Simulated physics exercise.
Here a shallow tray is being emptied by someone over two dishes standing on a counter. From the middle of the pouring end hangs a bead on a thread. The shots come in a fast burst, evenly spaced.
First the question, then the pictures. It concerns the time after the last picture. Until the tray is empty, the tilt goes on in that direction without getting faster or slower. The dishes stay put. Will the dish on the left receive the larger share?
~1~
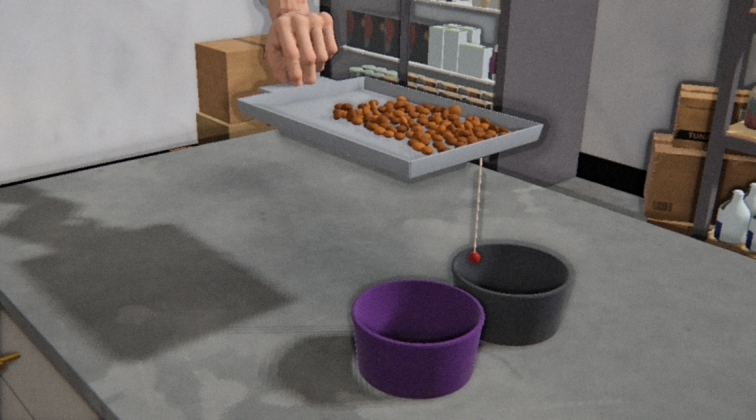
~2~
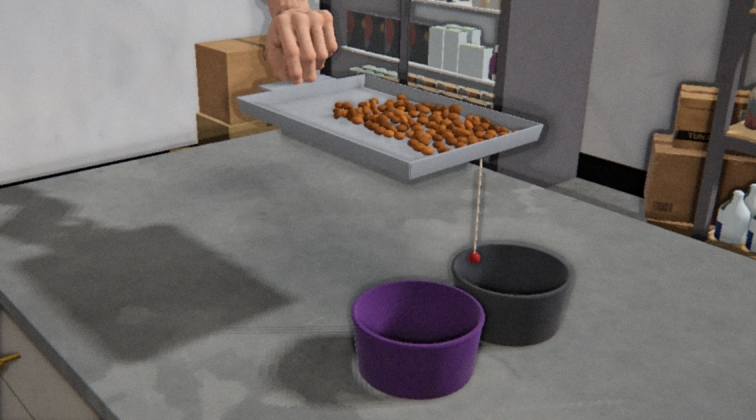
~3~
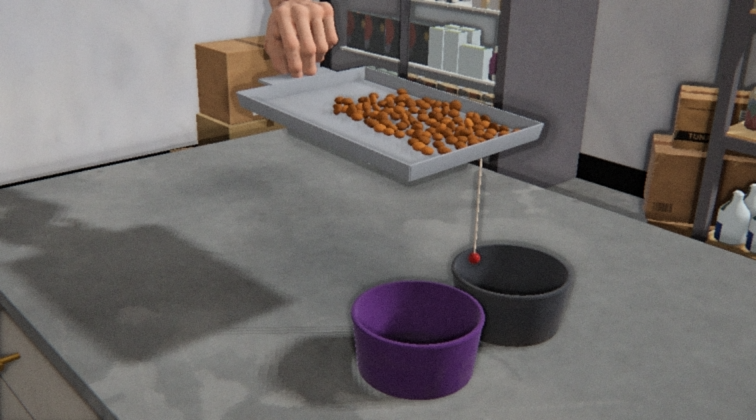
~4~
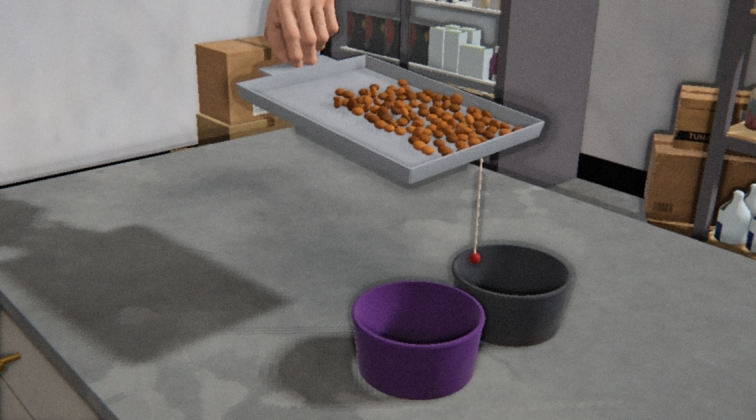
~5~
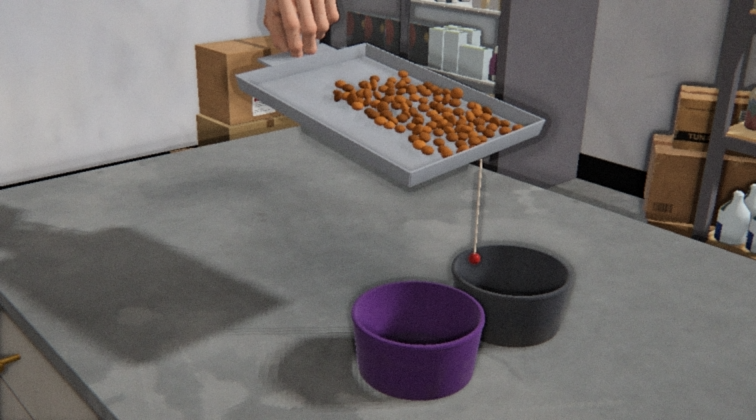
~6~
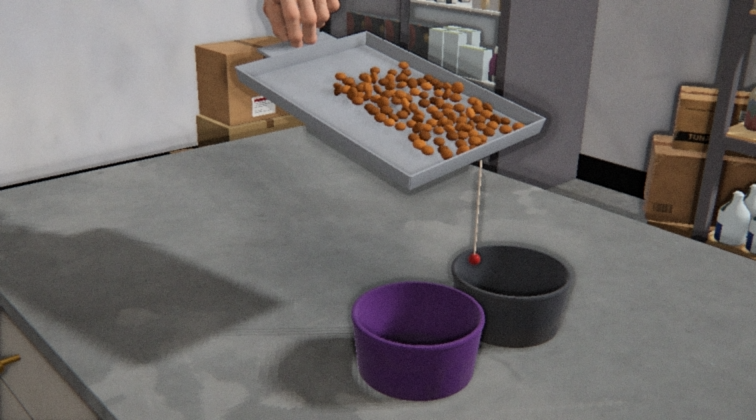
More pours into the left one.
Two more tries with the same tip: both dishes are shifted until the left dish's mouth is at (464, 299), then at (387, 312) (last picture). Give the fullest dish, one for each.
Try 1: The dish at left. Try 2: The dish at left.
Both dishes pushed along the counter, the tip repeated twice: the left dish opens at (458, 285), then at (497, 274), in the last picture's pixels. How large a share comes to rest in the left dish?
It would be roughly 50 per cent, followed by roughly 0 per cent.
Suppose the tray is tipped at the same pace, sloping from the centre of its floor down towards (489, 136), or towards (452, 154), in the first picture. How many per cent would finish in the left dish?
0 %, give or take, and then 40 %.
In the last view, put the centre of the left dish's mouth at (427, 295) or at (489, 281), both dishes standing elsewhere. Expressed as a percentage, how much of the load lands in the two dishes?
About 100% and about 10%.
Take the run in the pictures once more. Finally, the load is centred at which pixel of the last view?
(412, 355).
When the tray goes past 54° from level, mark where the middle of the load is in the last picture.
Roughly (433, 130).
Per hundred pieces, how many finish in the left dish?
It works out to roughly 100 percent of the load.
Shortly afterwards, tray tipped steeply; all but a few on the tray; only a few in the air.
Next, tray tipped right over; near a third on the tray; near half in the left dish; near a quarter in the air.
Some moments later, tray tipped past a quarter turn; all but a few in the left dish; only a few outside both.
In the end, tray tipped past a quarter turn; all but a few in the left dish; none at all in the right dish; only a few outside both.
